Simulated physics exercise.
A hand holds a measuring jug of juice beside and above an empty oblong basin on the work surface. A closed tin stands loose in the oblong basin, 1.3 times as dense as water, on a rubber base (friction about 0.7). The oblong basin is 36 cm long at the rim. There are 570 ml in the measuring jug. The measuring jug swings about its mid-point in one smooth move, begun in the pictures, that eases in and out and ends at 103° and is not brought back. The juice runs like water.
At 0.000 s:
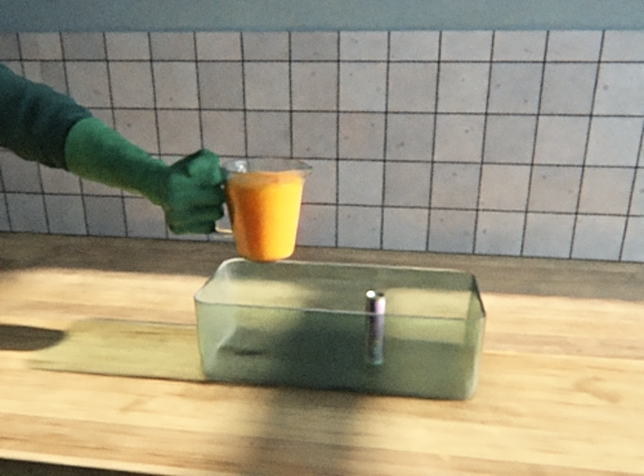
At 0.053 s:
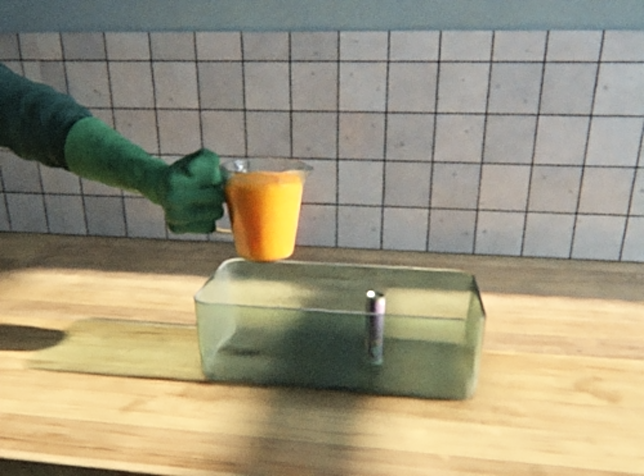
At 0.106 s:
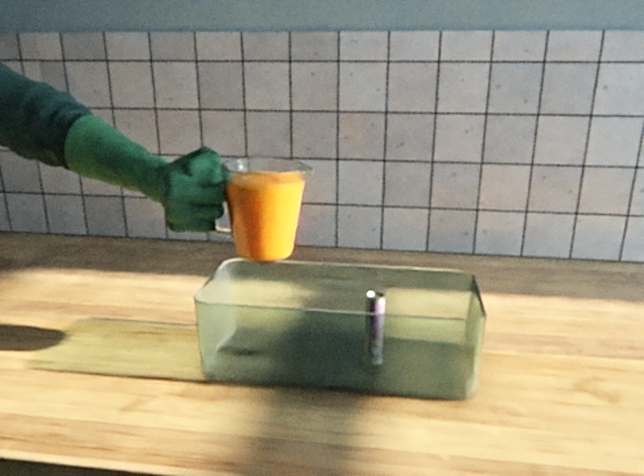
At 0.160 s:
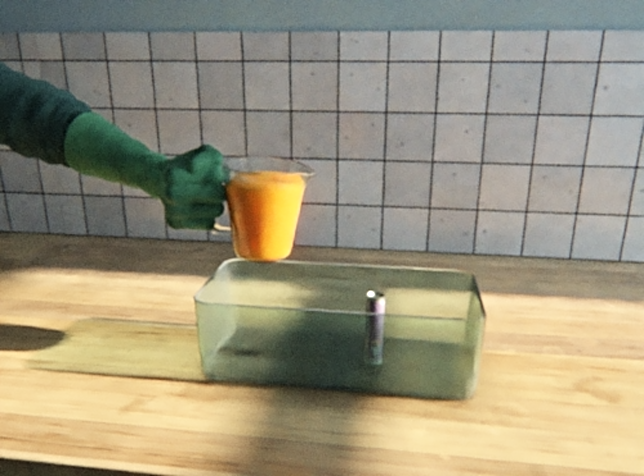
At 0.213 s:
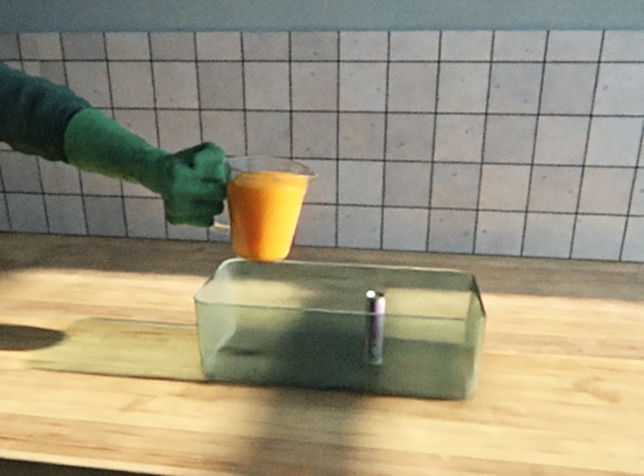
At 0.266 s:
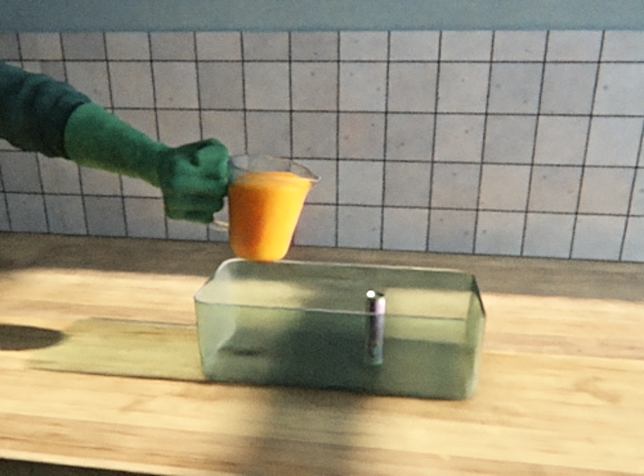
A hand in a green glove and dark green sleeve, reaching in from the left, holds a clear jug of orange juice above the left part of an empty, greenish see-through basin. The basin sits on a sunlit wooden worktop before pale square wall tiles, seen from slightly above, with a small metallic tin standing inside. The hand keeps the jug upright, then tilts it slightly rightward, while the view stays still.
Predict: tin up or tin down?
The tin goes over.
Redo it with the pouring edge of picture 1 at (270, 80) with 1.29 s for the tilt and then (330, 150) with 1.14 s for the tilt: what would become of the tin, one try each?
First it remains upright; then it falls.
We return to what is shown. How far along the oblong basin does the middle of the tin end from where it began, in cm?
Some 7.5 cm.
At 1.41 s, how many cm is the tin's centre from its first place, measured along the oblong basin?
Some 8 cm.
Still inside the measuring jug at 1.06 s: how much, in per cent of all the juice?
Some 26 per cent.
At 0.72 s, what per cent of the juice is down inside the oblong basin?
Near 8 in a hundred.
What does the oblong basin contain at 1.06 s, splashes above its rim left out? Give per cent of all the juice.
Some 62 per cent.
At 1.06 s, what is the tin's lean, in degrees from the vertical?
Near 40° from upright.
After 0.72 s the tilt is 61° and 79 per cent is still to pour; the tin stands where it began.
After 1.06 s the tilt is 95° and 25 per cent is still to pour; the tin leans 42°.
After 1.41 s the tilt is 103° and 1 per cent is still to pour; the tin lies on its side.
After 1.79 s the tilt is 103° and 0 per cent is still to pour; the tin lies on its side.
In the end the tin lies on its side.
